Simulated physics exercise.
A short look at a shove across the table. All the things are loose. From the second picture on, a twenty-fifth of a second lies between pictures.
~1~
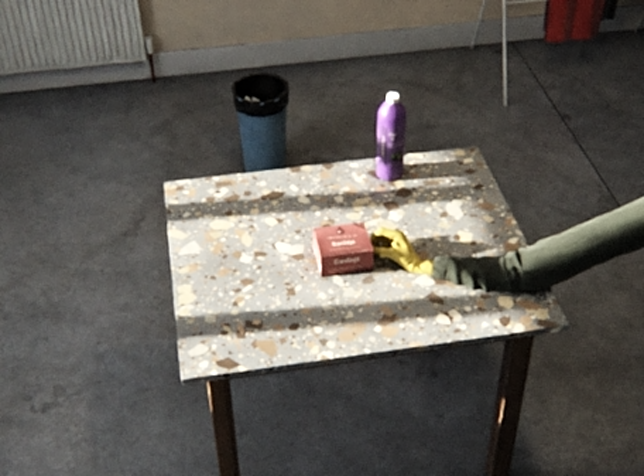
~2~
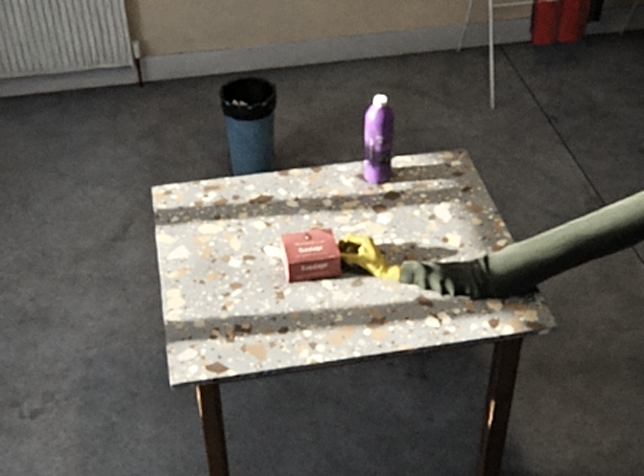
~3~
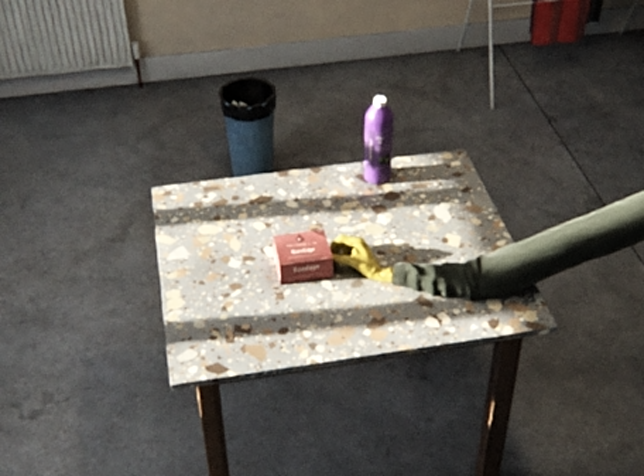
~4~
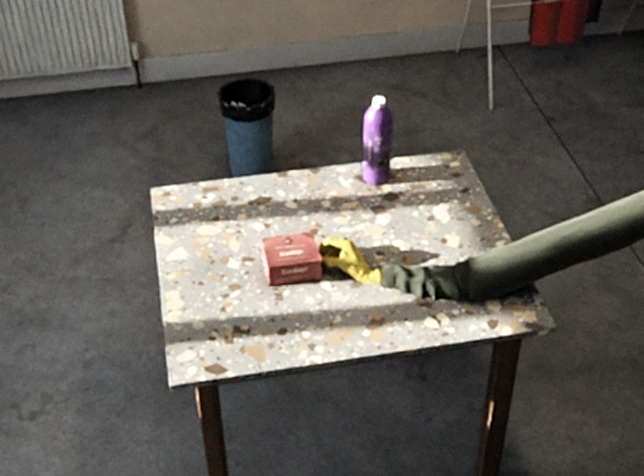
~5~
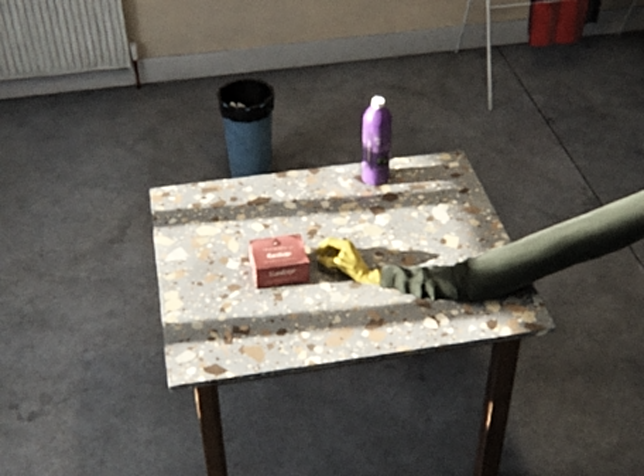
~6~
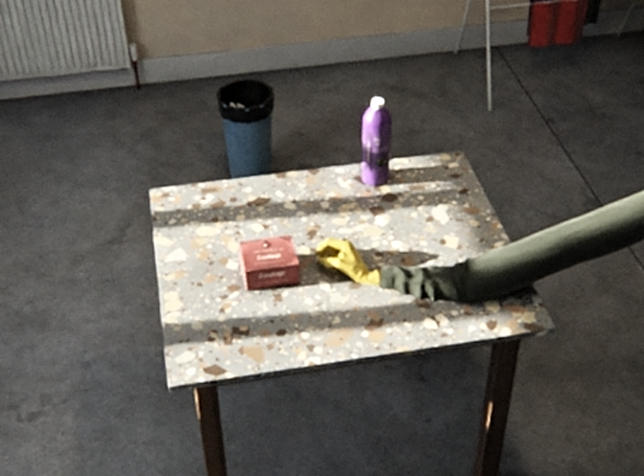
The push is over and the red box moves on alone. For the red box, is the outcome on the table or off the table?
The red box is still on the table.
Then, 0.10 s after the last picture, red box slid about its own width near (252, 265).
Then, 0.20 s after the last picture, red box slid about its own width near (245, 266).
At rest, moved from the start, red box. Seen from the same camera at the end, red box near (244, 266).
